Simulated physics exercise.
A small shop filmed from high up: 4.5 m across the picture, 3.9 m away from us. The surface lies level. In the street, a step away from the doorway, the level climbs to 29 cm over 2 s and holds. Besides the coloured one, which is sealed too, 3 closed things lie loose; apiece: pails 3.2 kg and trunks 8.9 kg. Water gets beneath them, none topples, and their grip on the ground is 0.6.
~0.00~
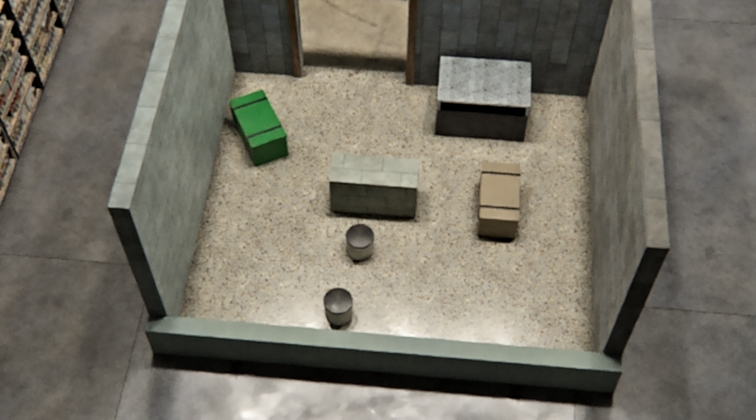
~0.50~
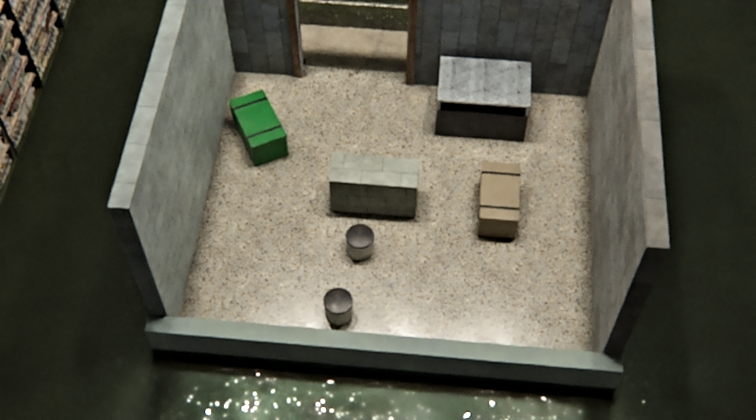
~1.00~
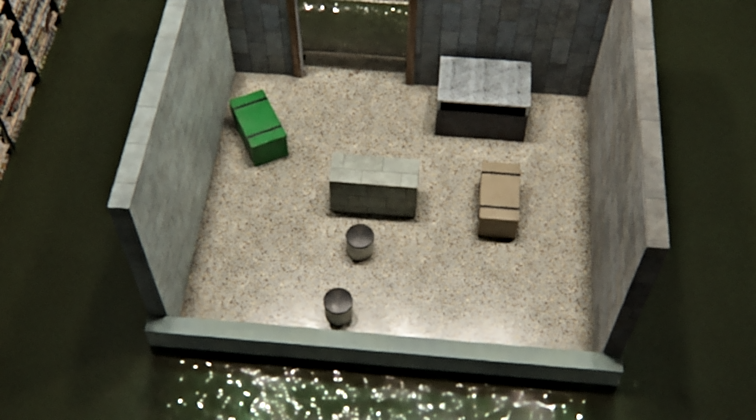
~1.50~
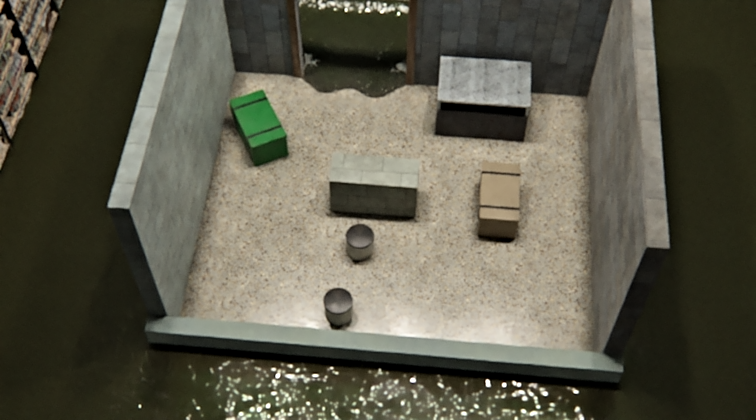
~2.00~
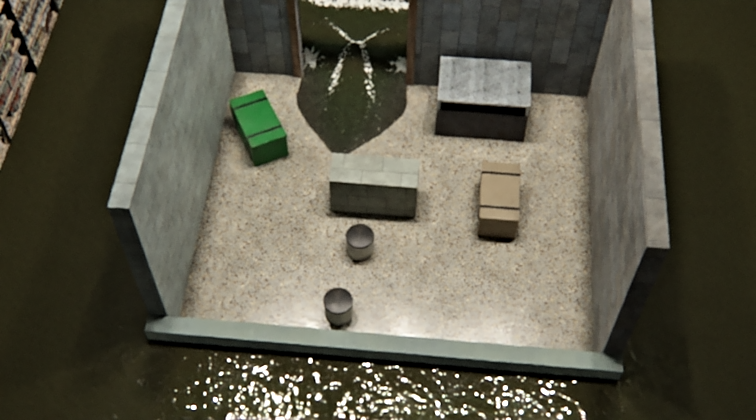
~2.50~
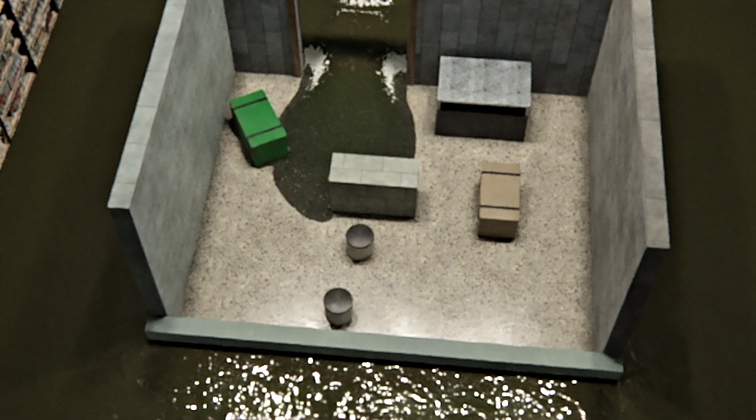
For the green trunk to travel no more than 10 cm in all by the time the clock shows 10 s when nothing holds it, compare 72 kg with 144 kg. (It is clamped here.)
For it, the smaller load will do.
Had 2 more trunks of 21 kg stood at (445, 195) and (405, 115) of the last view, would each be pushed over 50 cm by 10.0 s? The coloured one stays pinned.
In turn: Past it, under.
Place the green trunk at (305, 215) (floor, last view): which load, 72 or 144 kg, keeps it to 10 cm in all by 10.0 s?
Either load holds.
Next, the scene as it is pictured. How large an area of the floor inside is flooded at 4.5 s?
Some 13 m2.
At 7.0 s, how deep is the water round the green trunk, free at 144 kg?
Roughly 10 cm.
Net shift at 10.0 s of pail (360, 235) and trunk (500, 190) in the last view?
In that order: 30 cm, 20 cm.
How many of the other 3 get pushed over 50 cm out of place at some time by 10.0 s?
I count 2.
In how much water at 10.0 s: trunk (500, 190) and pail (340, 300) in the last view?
About 15 and 17 cm.
After 3.5 s the green trunk would be 0 cm from its start with 72 kg and 0 cm from its start with 144 kg; 6 cm of water round it then.
After 4.5 s the green trunk would be 0 cm from its start with 72 kg and 0 cm from its start with 144 kg; 6 cm of water round it then.
After 7.0 s the green trunk would be 0 cm from its start with 72 kg and 0 cm from its start with 144 kg; 10 cm of water round it then.
After 10.0 s the green trunk would be 0 cm from its start with 72 kg and 0 cm from its start with 144 kg; 14 cm of water round it then.
